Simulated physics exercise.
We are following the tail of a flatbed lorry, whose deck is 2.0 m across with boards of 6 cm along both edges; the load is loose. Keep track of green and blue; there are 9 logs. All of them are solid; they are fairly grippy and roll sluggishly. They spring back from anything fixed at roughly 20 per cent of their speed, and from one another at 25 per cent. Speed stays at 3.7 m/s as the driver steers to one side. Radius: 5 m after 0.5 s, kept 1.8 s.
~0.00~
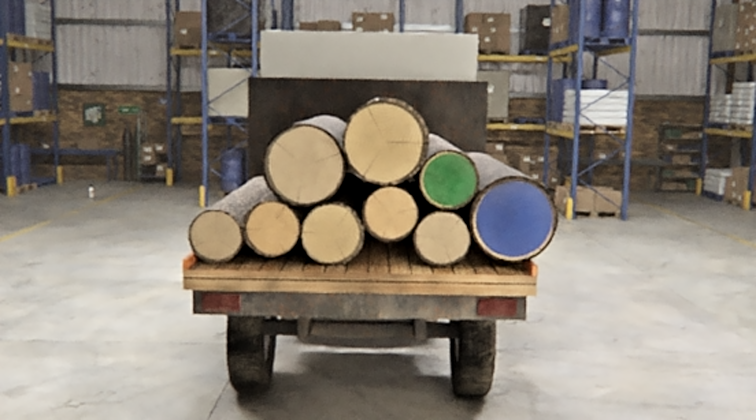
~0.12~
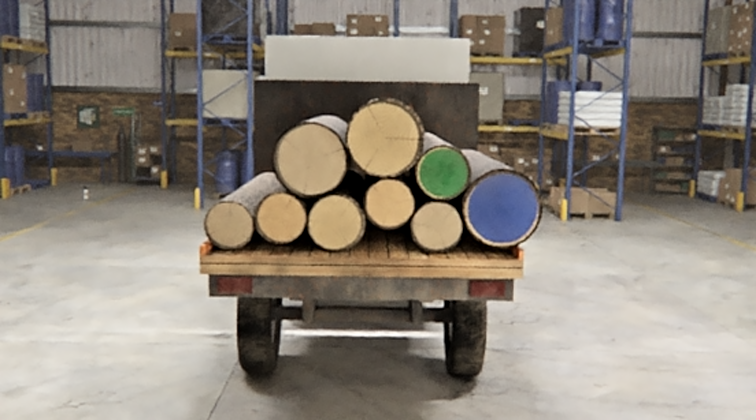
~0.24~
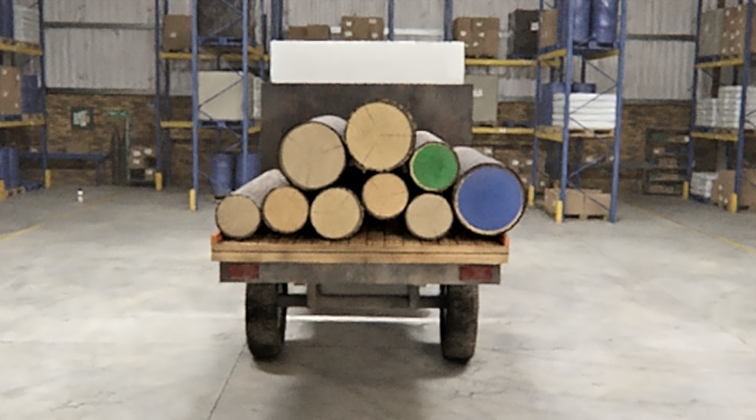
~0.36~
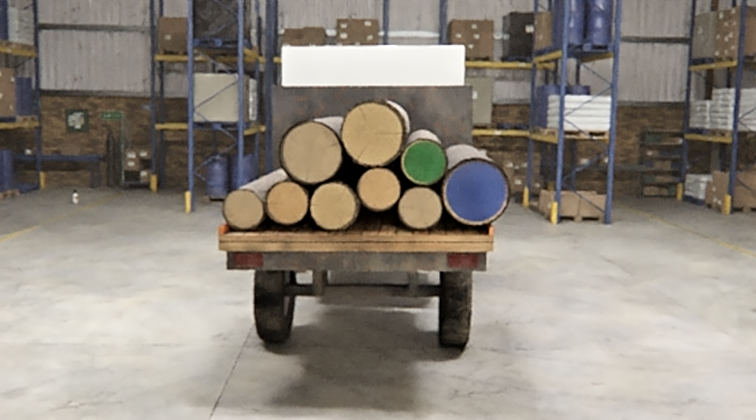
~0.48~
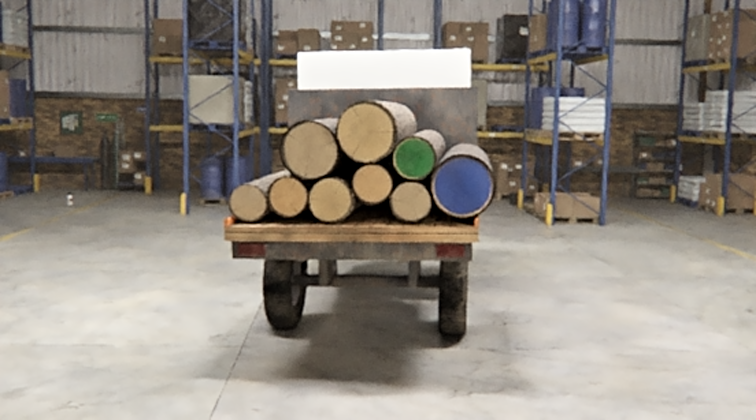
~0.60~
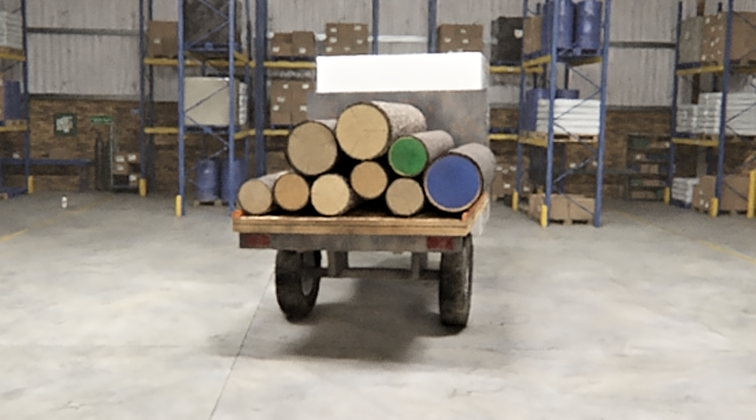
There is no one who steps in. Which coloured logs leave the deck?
Result - green stays where it is; blue stays where it is.
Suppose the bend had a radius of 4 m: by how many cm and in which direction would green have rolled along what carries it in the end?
Roughly 0 cm left.
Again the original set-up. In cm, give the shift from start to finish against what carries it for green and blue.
For green it's around 0, and for blue around 0.
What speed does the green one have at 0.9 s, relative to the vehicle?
Near 0.0 m/s at that time.
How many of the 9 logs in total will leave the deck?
It comes to 0.
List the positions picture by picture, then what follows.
The first picture shows green (450, 180), blue (514, 219); 5 of the 9 make up the bottom layer.
The second picture shows green (444, 173), blue (502, 209); the deck is level.
The third picture shows green (435, 167), blue (489, 199); the deck is a shade lower on the left.
The fourth picture shows green (424, 162), blue (476, 192); the deck slopes 1° down to the left.
The fifth picture shows green (414, 159), blue (463, 186); the deck slopes 2° down to the left.
The sixth picture shows green (408, 156), blue (453, 183); the deck slopes 2° down to the left.
Then, 0.9 s in, green is up on others, 50 cm from the right edge; blue is on the deck, 15 cm from the right edge; 0 of 9 are off.
In the end (2.9 s), green is up on others, 50 cm from the right edge; blue is on the deck, 15 cm from the right edge; 0 of 9 are off.
